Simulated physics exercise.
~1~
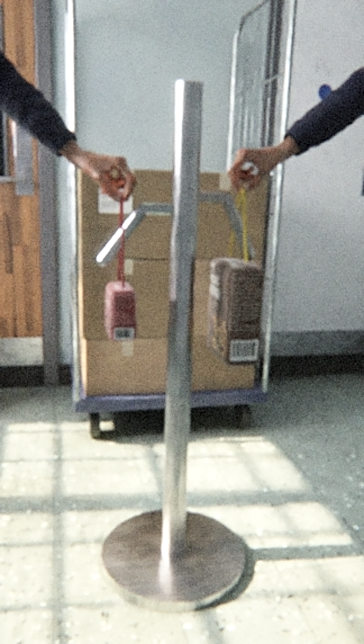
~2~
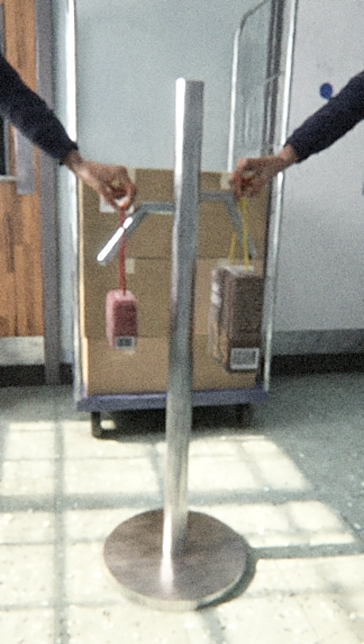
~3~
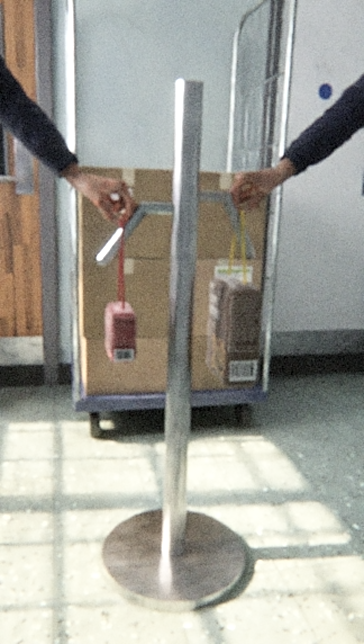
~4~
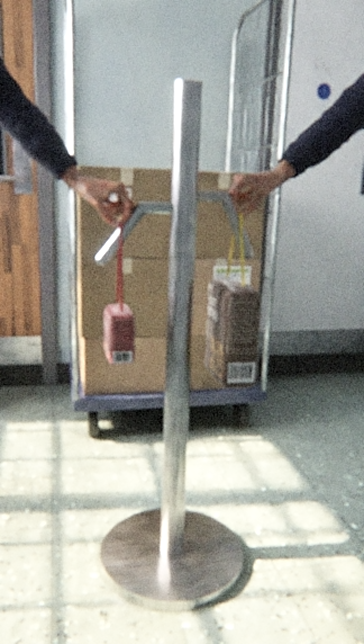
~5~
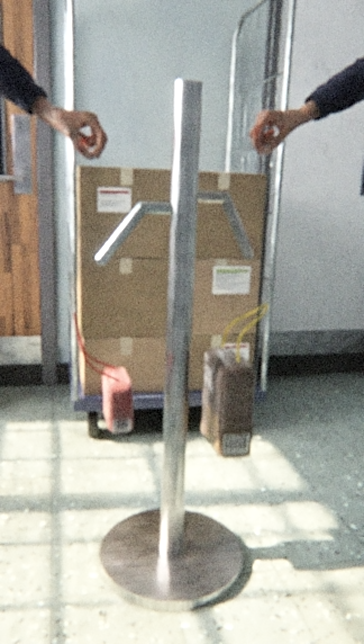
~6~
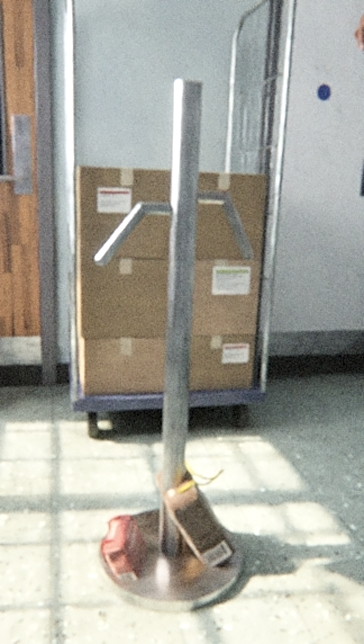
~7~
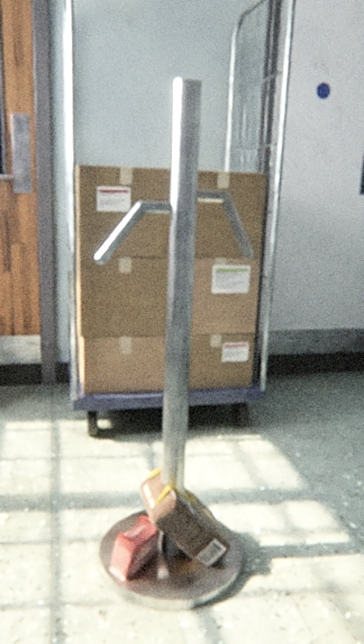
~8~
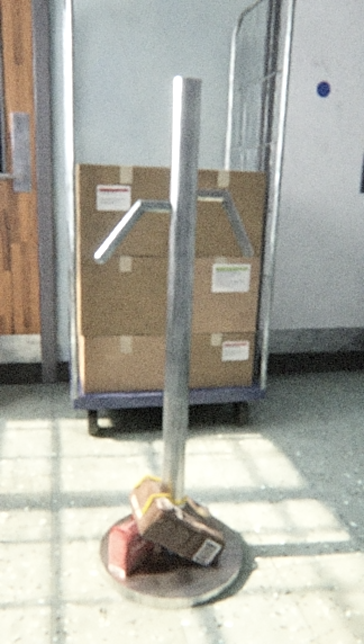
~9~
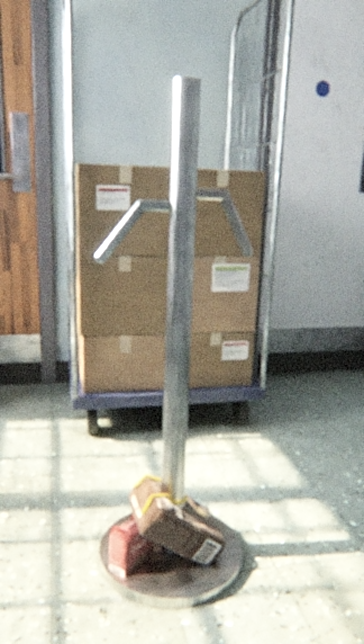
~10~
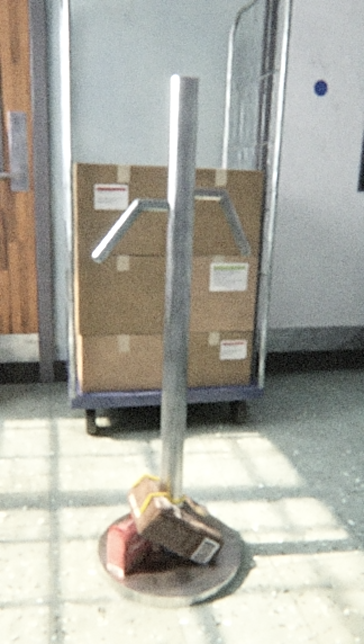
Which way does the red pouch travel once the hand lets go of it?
It moves down, dropping away from the left peg until it lands on the round base of the stand.
